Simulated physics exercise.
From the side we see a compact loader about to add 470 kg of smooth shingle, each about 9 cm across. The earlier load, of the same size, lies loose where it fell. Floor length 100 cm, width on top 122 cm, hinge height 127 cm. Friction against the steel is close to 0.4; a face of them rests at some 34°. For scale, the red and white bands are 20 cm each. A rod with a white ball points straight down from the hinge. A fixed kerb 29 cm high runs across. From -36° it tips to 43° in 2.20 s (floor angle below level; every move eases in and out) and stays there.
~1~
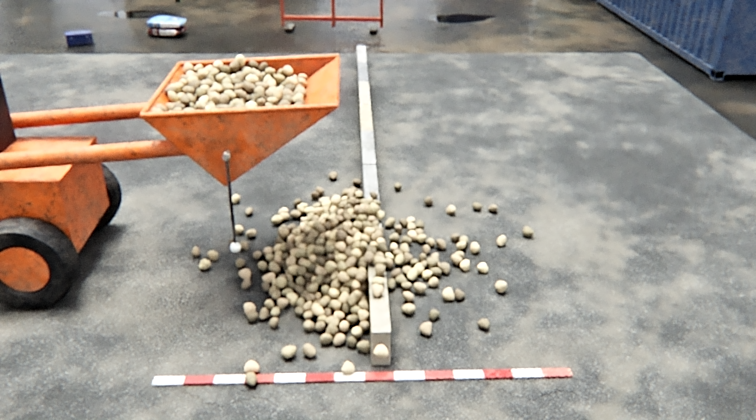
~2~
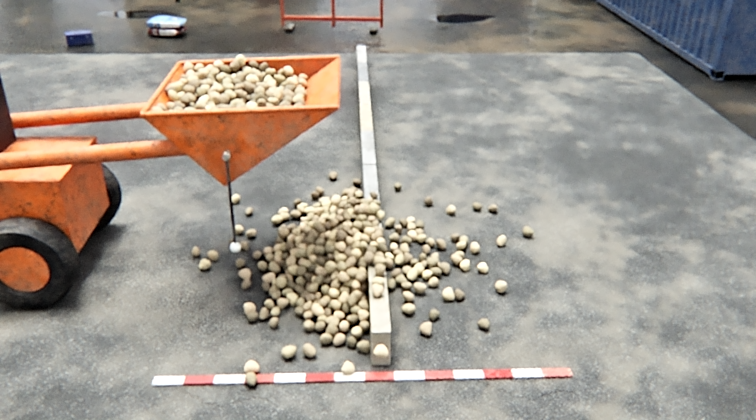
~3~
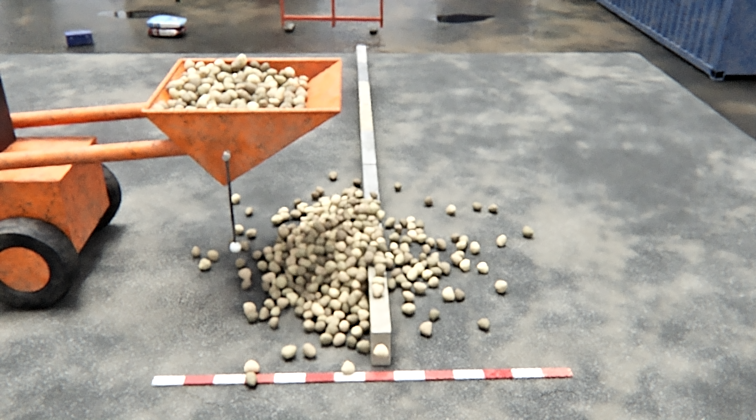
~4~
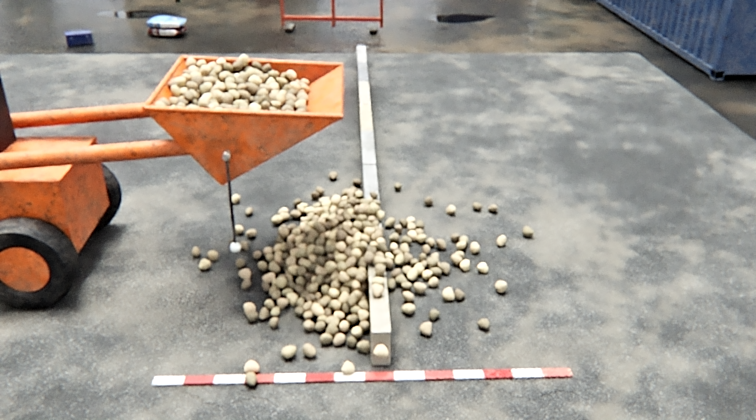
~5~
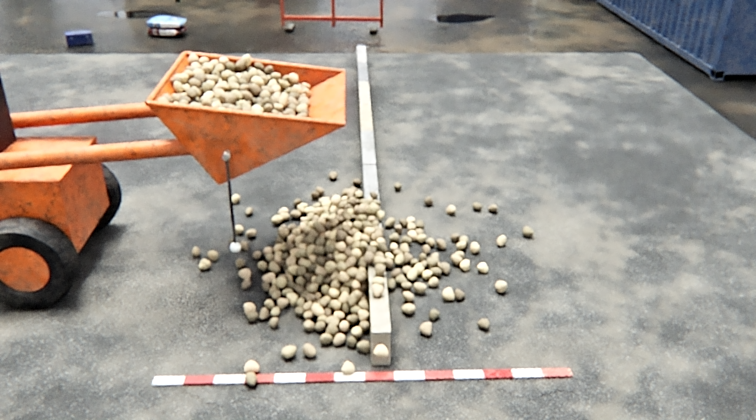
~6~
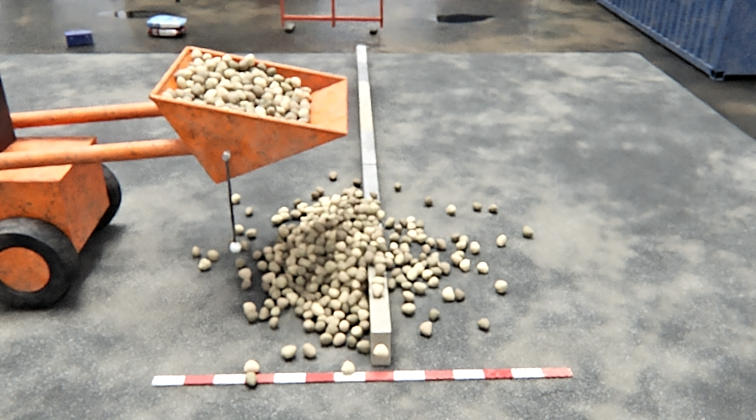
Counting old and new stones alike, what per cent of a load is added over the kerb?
About 22 per cent.
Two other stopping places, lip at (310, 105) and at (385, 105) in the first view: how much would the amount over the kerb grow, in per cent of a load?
About 5 and 80 per cent.
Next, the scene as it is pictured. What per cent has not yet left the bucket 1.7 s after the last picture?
About 10 per cent.
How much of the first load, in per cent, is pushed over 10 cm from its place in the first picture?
About 25 per cent.
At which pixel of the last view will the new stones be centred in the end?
Around (338, 241).
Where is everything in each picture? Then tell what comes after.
The bucket is at -36°, its lip at (338, 106); the top of the load is at (245, 71). The earlier load is highest near (369, 224), 35 cm above ground level, 88 % on this side of the kerb, 12 % over the kerb, in the first frame.
Lip at (338, 107), floor tilted -35°, highest stones at (245, 71), in the second frame.
Lip at (340, 111), floor tilted -33°, highest stones at (214, 71), in the third frame.
Lip at (342, 117), floor tilted -30°, highest stones at (207, 72), in the fourth frame.
The bucket is at -26°, its lip at (345, 124); the top of the load is at (202, 72), in the fifth frame.
The bucket is at -22°, its lip at (347, 134); the top of the load is at (196, 68), in the sixth frame.
Then, 1.0 s after the last picture the floor is at 31°; in per cent of one load, 89 in the bucket, 98 on this side of the kerb, 12 over the kerb; the foremost stones are at (490, 240).
Then, 1.7 s after the last picture the floor is at 43°; in per cent of one load, 8 in the bucket, 165 on this side of the kerb, 26 over the kerb; the foremost stones are at (490, 240).
Then, 2.1 s after the last picture the floor is at 43°; in per cent of one load, 0 in the bucket, 167 on this side of the kerb, 32 over the kerb; the foremost stones are at (497, 238).
Then, 4.8 s after the last picture the floor is at 43°; in per cent of one load, 0 in the bucket, 166 on this side of the kerb, 34 over the kerb; the foremost stones are at (504, 213). Net gain over the kerb, 22.
